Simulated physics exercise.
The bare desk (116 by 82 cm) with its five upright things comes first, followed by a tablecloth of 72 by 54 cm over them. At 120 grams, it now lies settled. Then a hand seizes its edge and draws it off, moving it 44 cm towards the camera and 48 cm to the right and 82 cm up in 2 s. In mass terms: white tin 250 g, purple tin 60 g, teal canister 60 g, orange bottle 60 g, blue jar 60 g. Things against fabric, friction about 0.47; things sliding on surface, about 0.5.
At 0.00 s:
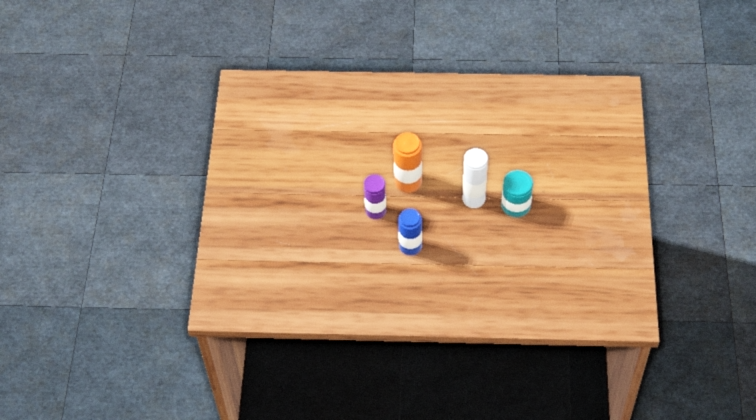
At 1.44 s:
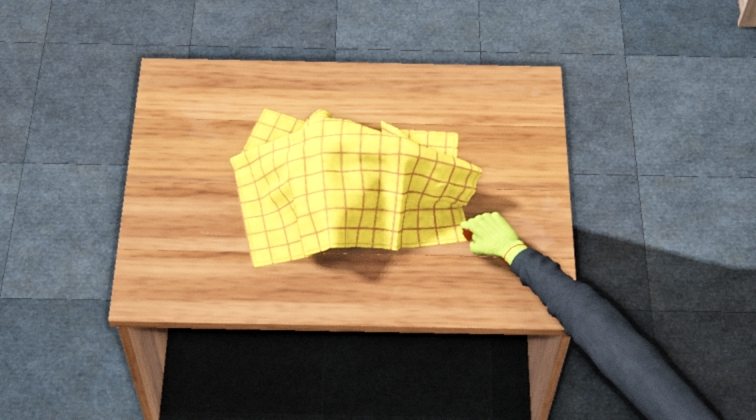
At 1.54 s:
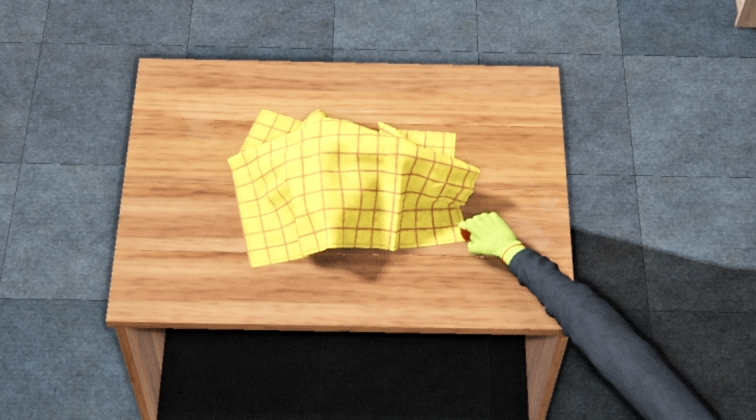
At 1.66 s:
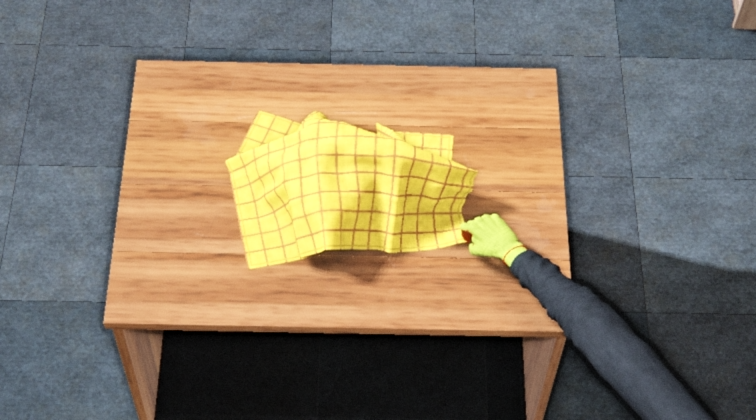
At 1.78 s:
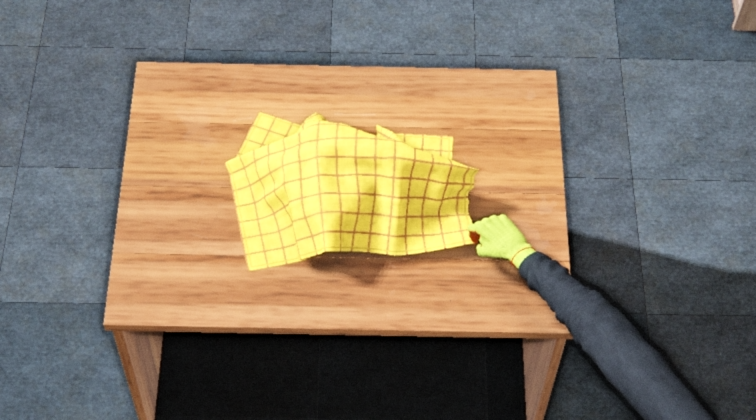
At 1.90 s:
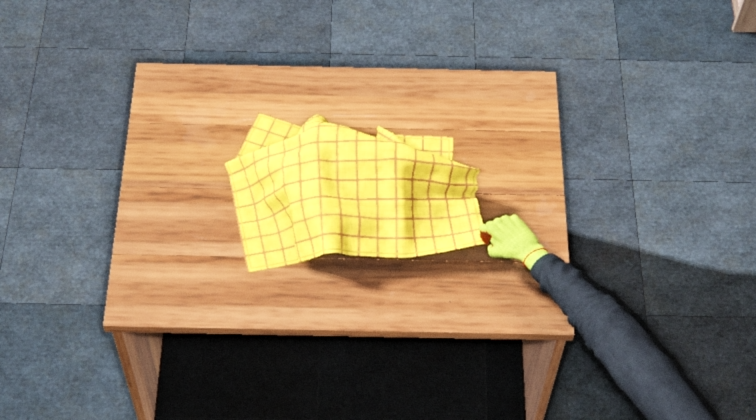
A wooden desk stands on a grey tiled floor, seen from above and in front. Five upright containers sit near its middle: orange at the back, purple at left, blue in front, white and teal at right. The view shifts slightly and a yellow checked cloth now covers them, its front right corner gripped by a yellow-green gloved hand that draws it slightly to the right.
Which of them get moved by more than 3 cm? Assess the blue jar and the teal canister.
In the end looks like the blue jar gets disturbed; looks like the teal canister gets disturbed.
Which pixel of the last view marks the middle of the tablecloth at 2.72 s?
Midpoint, last view: Approx. (493, 225).
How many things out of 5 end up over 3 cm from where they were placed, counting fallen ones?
Counting them up, I get 5.
After 2.3 s, middle of the tablecloth at (392, 176); blue jar 6 cm off its start, orange bottle 8 cm off its start, purple tin 6 cm off its start.
After 2.7 s, middle of the tablecloth at (493, 225); blue jar on its side, 20 cm off its start, teal canister 5 cm off its start, purple tin on its side, 17 cm off its start.
After 3.1 s, middle of the tablecloth at (616, 307); blue jar on its side, 43 cm off its start at (455, 343), teal canister on its side, 23 cm off its start at (511, 234), purple tin on its side, 29 cm off its start at (341, 288).
After 3.5 s, middle of the tablecloth at (720, 367); blue jar over the edge, teal canister on its side, 38 cm off its start, purple tin on its side, 41 cm off its start.
After 4.3 s, middle of the tablecloth at (633, 298); blue jar over the edge, teal canister over the edge, purple tin over the edge, white tin on its side, 26 cm off its start at (489, 208).
